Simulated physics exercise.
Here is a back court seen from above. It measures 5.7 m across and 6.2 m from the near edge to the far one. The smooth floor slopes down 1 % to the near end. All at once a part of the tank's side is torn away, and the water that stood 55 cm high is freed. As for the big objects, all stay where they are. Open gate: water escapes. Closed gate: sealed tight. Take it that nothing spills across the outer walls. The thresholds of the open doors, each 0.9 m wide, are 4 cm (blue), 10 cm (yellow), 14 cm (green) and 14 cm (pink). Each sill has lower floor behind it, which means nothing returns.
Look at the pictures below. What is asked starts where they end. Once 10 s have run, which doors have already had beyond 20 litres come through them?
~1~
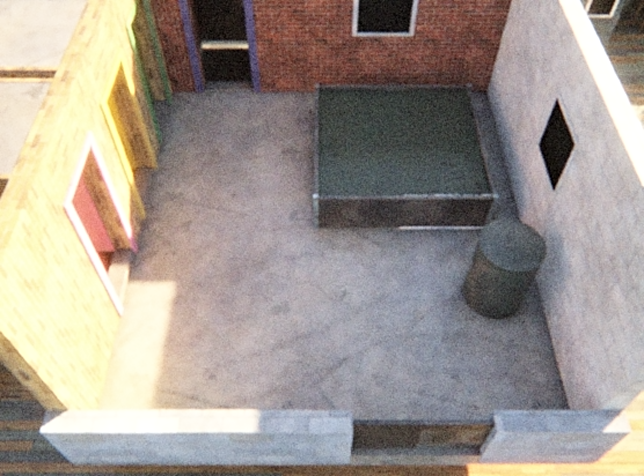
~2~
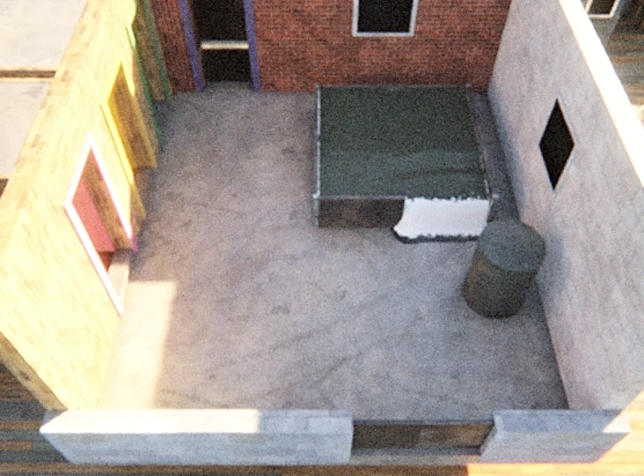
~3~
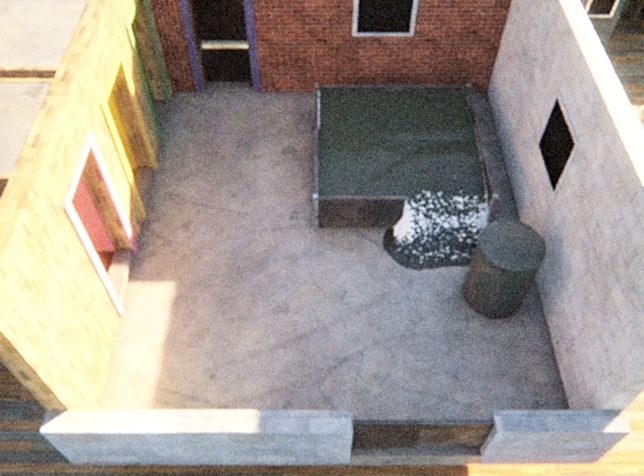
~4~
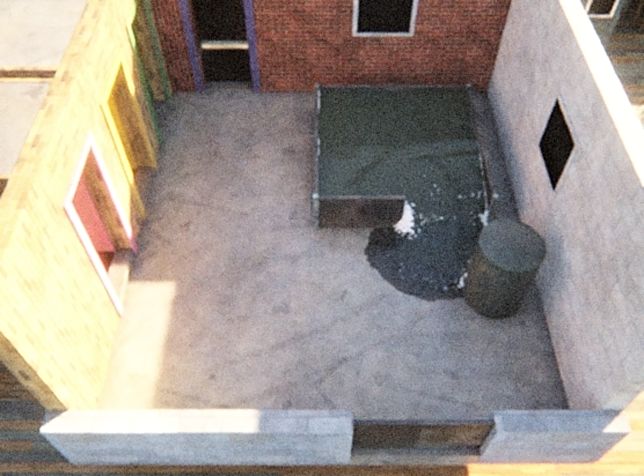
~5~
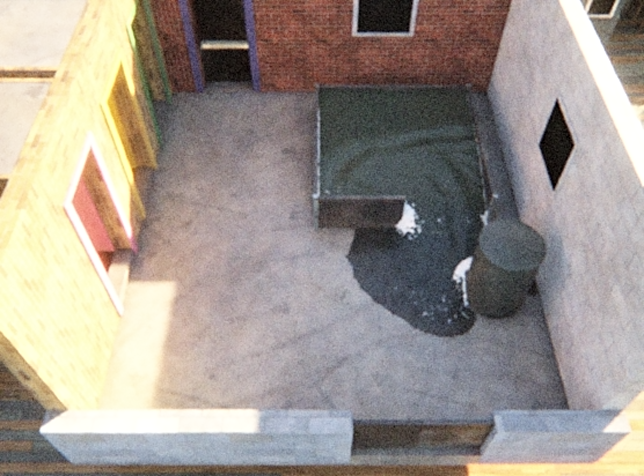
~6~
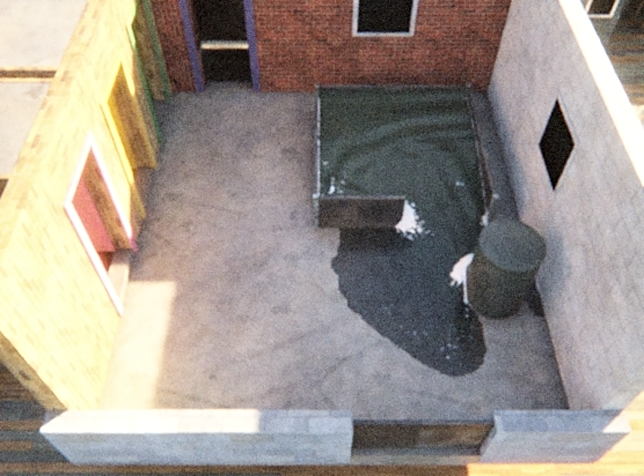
As I see it, at the blue door I expect the water to rise above the limit, at the yellow door I expect the water to hold within the limit, at the green door I expect the water to hold within the limit, at the pink door I expect the water to hold within the limit.
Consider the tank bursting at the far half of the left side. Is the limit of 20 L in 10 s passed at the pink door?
So for pink: No.
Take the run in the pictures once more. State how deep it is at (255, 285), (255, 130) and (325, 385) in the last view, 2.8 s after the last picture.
1, 0 and 12 cm.
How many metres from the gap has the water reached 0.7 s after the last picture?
I'd say around 3.4 m from the gap.
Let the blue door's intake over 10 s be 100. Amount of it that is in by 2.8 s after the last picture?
Estimate: Around 0 per cent.
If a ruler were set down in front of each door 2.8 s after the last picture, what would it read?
You'd see blue at 0 cm, yellow at 0 cm, green at 0 cm and pink at 1 cm.
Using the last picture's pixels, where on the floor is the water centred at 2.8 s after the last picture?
I'd put it close to (398, 241).
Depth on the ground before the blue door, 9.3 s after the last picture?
I'd say close to 11.0 cm.
Then, 0.7 s after the last picture water covers 25 % of the floor and is deepest (45 cm) near (478, 269); blue door not reached, yellow door not reached, green door not reached, pink door not reached.
Then, 1.5 s after the last picture water covers 35 % of the floor and is deepest (41 cm) near (466, 269); blue door not reached, yellow door not reached, green door not reached, pink door not reached.
Then, 2.8 s after the last picture water covers 50 % of the floor and is deepest (30 cm) near (93, 435); blue door not reached, yellow door not reached, green door not reached, pink door not reached.
Then, 5.3 s after the last picture water covers 85 % of the floor and is deepest (23 cm) near (93, 435); blue door 4 cm at the sill, 0 L in, yellow door 5 cm at the sill, 0 L in, green door 3 cm at the sill, 0 L in, pink door 13 cm at the sill, 0 L in.
Then, 9.3 s after the last picture water covers 100 % of the floor and is deepest (16 cm) near (310, 435); blue door 11 cm at the sill, 79 L in, yellow door 6 cm at the sill, 0 L in, green door 13 cm at the sill, 1 L in, pink door 13 cm at the sill, 0 L in.
